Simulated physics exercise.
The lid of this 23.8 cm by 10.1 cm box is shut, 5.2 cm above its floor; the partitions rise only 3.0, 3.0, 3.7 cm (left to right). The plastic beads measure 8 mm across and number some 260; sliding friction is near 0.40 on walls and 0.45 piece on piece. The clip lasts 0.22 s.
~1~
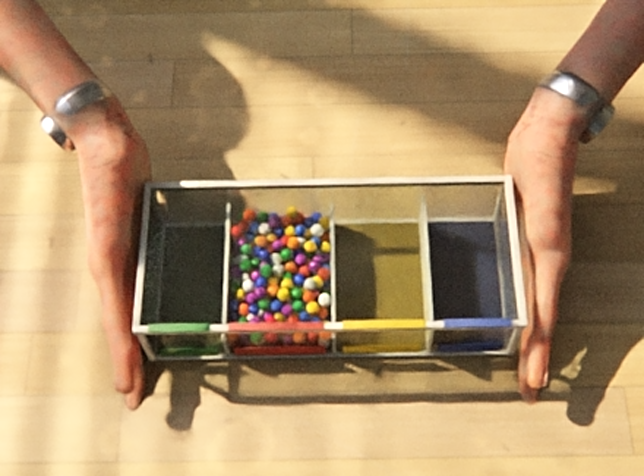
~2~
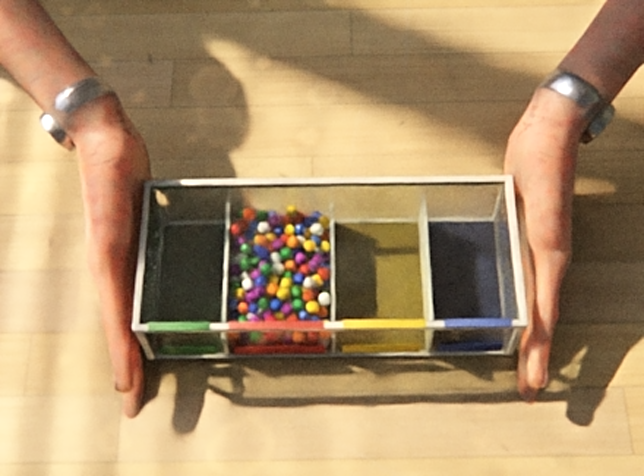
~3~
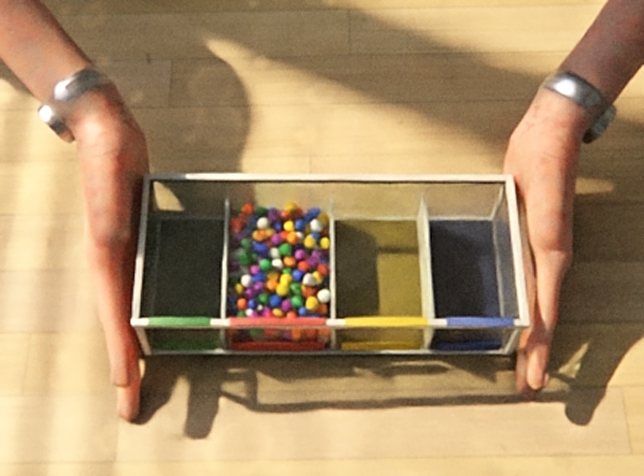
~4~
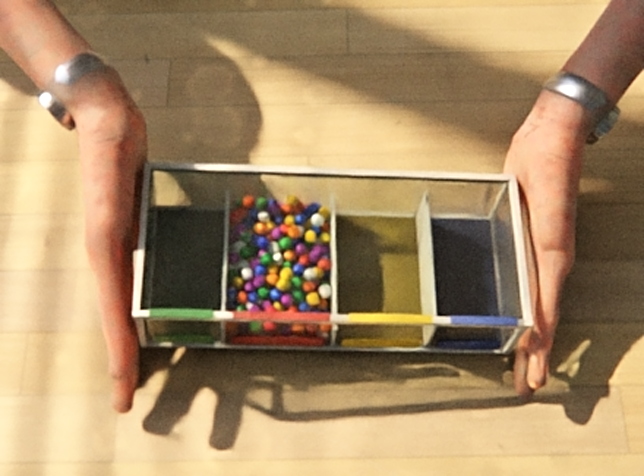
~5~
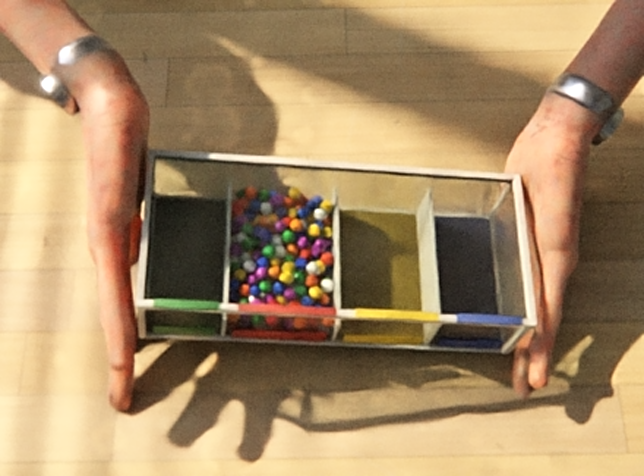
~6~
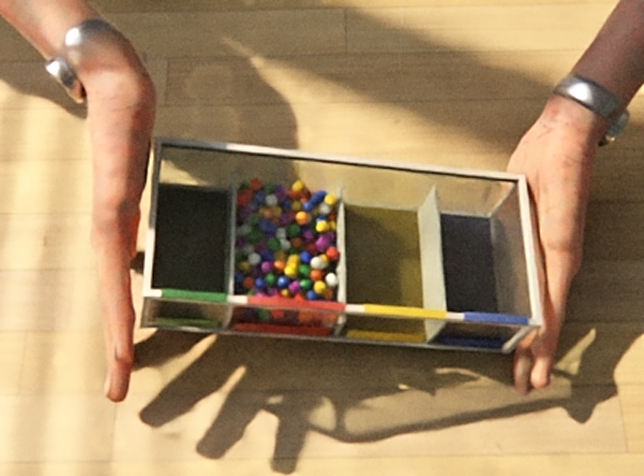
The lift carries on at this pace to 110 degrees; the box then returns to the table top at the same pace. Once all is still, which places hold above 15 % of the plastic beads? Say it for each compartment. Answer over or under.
Red compartment: Under; blue compartment: Over; green compartment: Under; yellow compartment: Over.
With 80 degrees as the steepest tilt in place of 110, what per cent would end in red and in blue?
Then: Red 45, blue 30.
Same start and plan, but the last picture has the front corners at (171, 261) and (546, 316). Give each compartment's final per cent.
Red 0, blue 65, green 0, yellow 35.
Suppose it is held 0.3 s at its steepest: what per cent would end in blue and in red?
In that case blue 75, red 0.
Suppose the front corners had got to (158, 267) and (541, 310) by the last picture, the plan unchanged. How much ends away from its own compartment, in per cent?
In that case some 95 per cent.
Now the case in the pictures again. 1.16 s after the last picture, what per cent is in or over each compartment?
Red 30; blue 40; green 0; yellow 25.
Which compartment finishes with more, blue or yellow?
The blue compartment.
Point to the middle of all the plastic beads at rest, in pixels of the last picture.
At about (457, 279).
Then, 1.16 s after the last picture, tilt 110 degrees; red 30 %, blue 40 %, yellow 25 %.
Then, 1.94 s after the last picture, tilt 50 degrees; blue 70 %, yellow 30 %.
Then, 2.73 s after the last picture, tilt 0 degrees; blue 75 %, yellow 25 %.
In the end, red 0 %, blue 75 %, green 0 %, yellow 25 %.
